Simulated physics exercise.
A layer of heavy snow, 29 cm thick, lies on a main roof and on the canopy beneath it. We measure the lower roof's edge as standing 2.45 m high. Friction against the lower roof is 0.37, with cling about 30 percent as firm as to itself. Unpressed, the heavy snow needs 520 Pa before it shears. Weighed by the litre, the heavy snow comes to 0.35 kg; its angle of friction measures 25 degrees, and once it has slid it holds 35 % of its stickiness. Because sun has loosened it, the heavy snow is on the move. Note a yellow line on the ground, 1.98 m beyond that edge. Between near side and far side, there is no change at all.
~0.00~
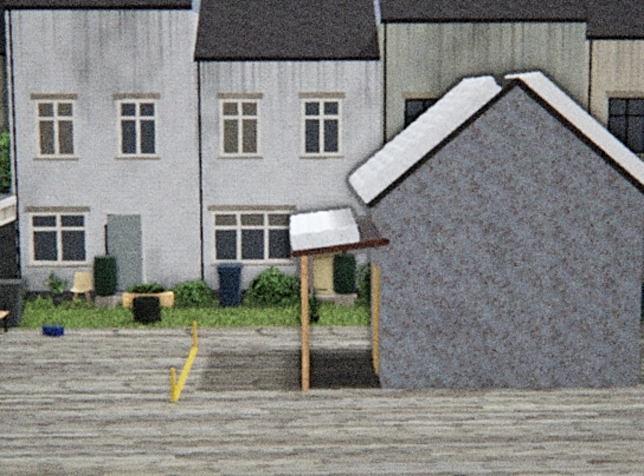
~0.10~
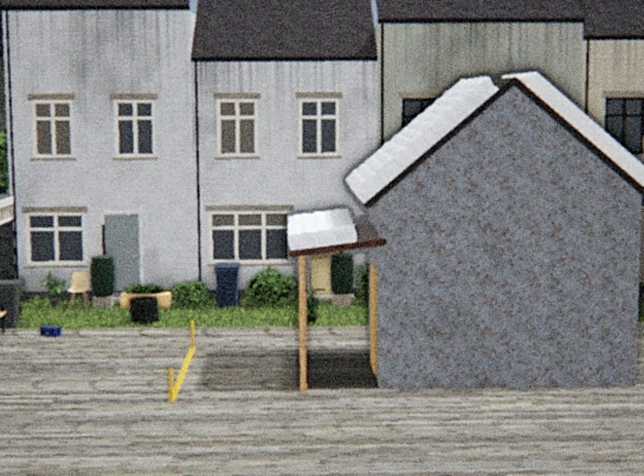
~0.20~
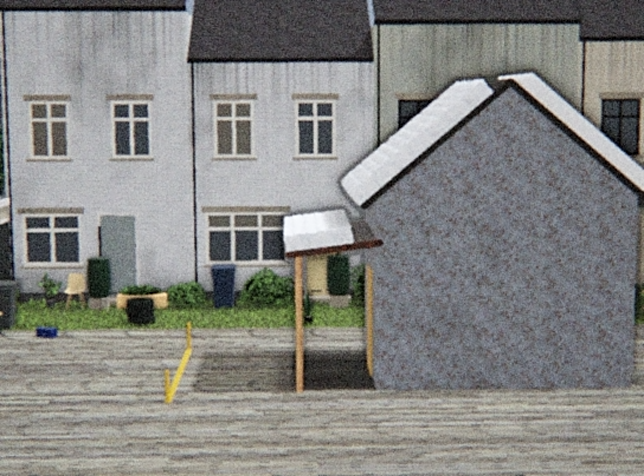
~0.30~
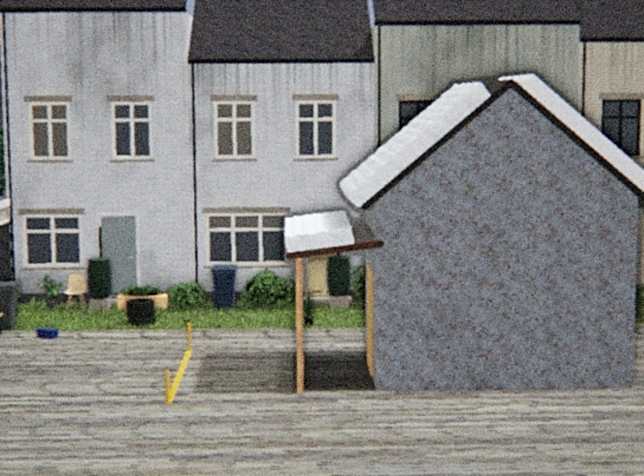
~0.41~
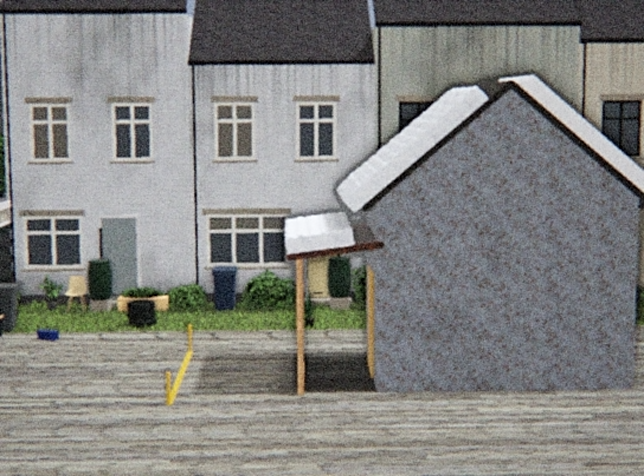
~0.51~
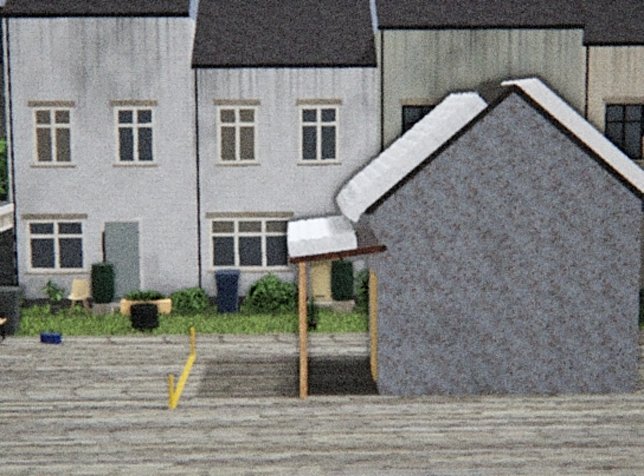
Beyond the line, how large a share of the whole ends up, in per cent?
Roughly 2 per cent.
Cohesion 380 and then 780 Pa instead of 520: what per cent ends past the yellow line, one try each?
8 %, then 0 %.
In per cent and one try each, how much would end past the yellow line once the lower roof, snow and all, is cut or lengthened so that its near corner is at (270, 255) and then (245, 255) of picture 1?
First about 0 per cent, second about 0 per cent.
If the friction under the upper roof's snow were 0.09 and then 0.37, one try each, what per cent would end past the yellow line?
Respectively 30 percent and 12 percent.
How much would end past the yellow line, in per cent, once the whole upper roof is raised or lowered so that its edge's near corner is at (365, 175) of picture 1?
Share past the line: About 25 %.
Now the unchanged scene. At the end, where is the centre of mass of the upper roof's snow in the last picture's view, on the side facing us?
Close to (285, 305) in the last picture.
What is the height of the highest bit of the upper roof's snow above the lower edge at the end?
I'd put it at around 0.8 m up.
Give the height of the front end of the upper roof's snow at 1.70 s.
Measured height: Approx. 2.4 m.
After 1.06 s, none is below the lower edge and 0 % is past the line.
After 1.70 s, none is below the lower edge and 0 % is past the line.
After 2.35 s, 30 % is below the lower edge and 0 % is past the line.
After 3.00 s, 45 % is below the lower edge and 2 % is past the line.
After 4.20 s, at the end, 47 % is below the lower edge and 2 % is past the line.
